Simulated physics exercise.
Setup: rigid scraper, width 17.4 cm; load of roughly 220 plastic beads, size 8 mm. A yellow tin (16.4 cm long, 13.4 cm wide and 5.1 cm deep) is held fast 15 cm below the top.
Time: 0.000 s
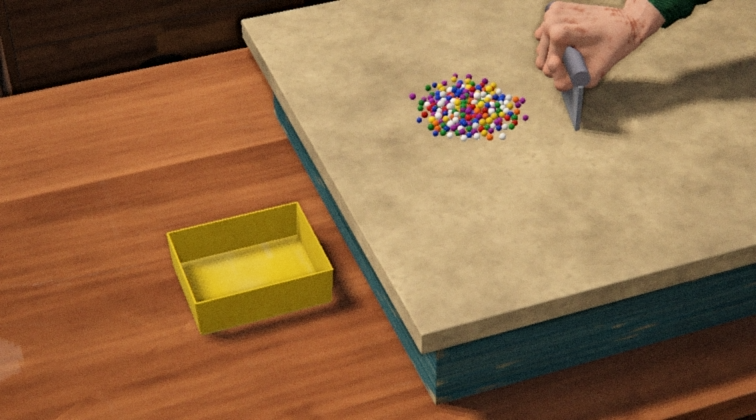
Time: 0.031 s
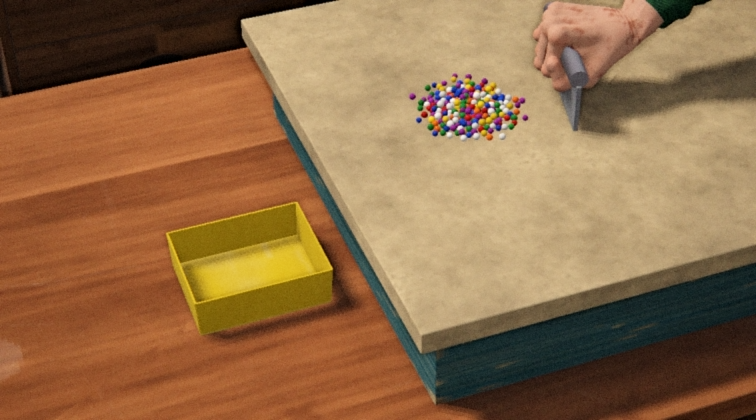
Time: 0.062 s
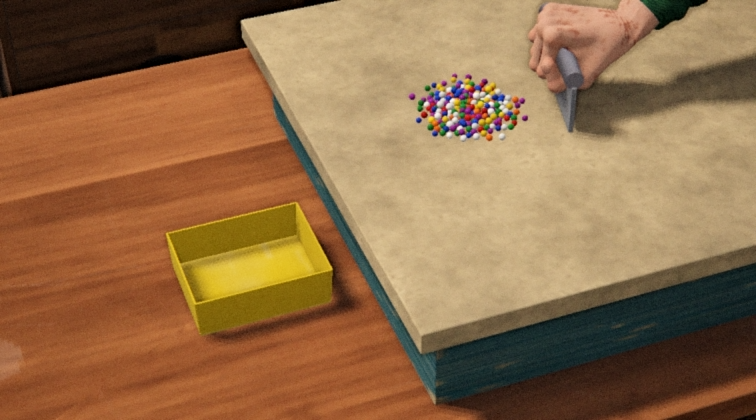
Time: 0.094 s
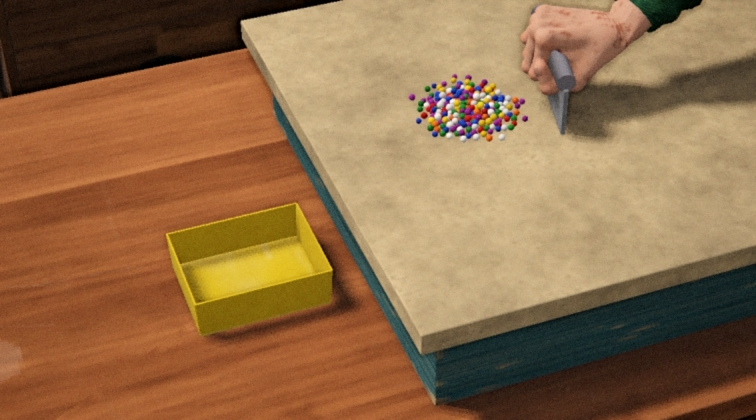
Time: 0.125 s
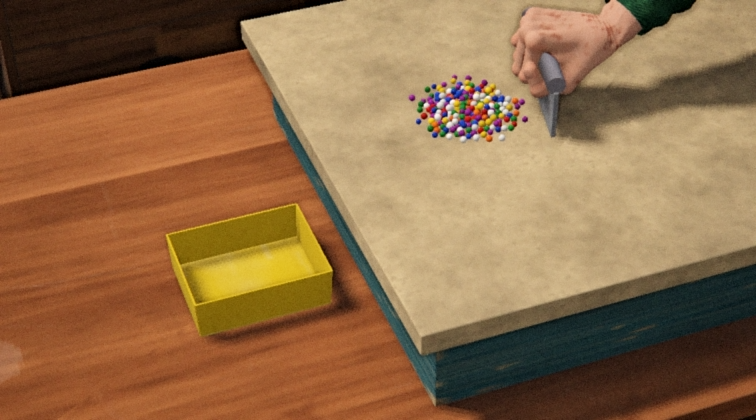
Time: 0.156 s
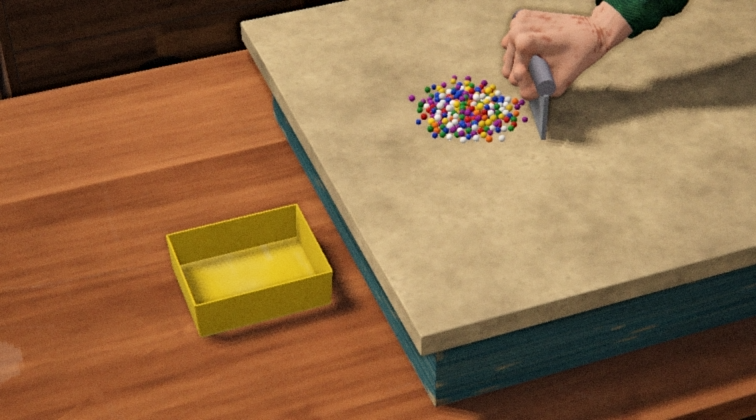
A hand holding a grey scraper slides it a short way left across a beige board toward a pile of multicoloured beads, which stays still, as does the empty yellow tin beside the board on the wooden surface.
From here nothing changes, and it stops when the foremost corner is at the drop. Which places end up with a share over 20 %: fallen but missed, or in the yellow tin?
Fallen but missed: Yes, yellow tin: Yes.
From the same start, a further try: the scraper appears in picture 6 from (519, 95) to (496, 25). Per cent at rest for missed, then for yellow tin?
Missed 65 percent; yellow tin 10 percent.
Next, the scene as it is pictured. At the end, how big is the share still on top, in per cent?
I'd estimate some 35 per cent at the end.
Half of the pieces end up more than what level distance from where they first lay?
That comes to roughly 26 cm.
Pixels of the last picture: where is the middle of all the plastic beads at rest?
Centre: Close to (277, 224).
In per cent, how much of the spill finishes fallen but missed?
I'd put it at close to 30 in a hundred.
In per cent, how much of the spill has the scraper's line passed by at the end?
15 %.
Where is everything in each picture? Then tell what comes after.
Scraper from (580, 94) to (553, 23); moved 0.0 cm; 0 pieces shifted; middle of the spill at (468, 107); yellow tin at (248, 251), in the first frame.
Scraper from (578, 94) to (551, 24); moved 0.2 cm; 0 pieces shifted; middle of the spill at (467, 107), in the second frame.
Scraper from (573, 96) to (547, 25); moved 0.8 cm; 0 pieces shifted; middle of the spill at (467, 108), in the third frame.
Scraper from (565, 98) to (539, 27); moved 1.9 cm; 0 pieces shifted; middle of the spill at (467, 108), in the fourth frame.
Scraper from (555, 100) to (530, 29); moved 3.2 cm; 0 pieces shifted; middle of the spill at (467, 109), in the fifth frame.
Scraper from (545, 103) to (521, 31); moved 4.5 cm; 0 pieces shifted; middle of the spill at (467, 109); yellow tin at (248, 253). Its speed is about 0.42 m/s, in the sixth frame.
Then, at 0.46 s, scraper 17 cm from its start, spill 17 cm wide; still on top 100 %.
After 0.77 s, scraper 30 cm from its start, spill 22 cm wide; off the edge, not caught 5 %, still on top 95 %.
After 1.03 s, scraper 31 cm from its start, spill 24 cm wide; yellow tin 35 %, off the edge, not caught 30 %, still on top 35 %.
At rest (2.1 s), yellow tin 35 %, fallen but missed 30 %, still on top 35 %.
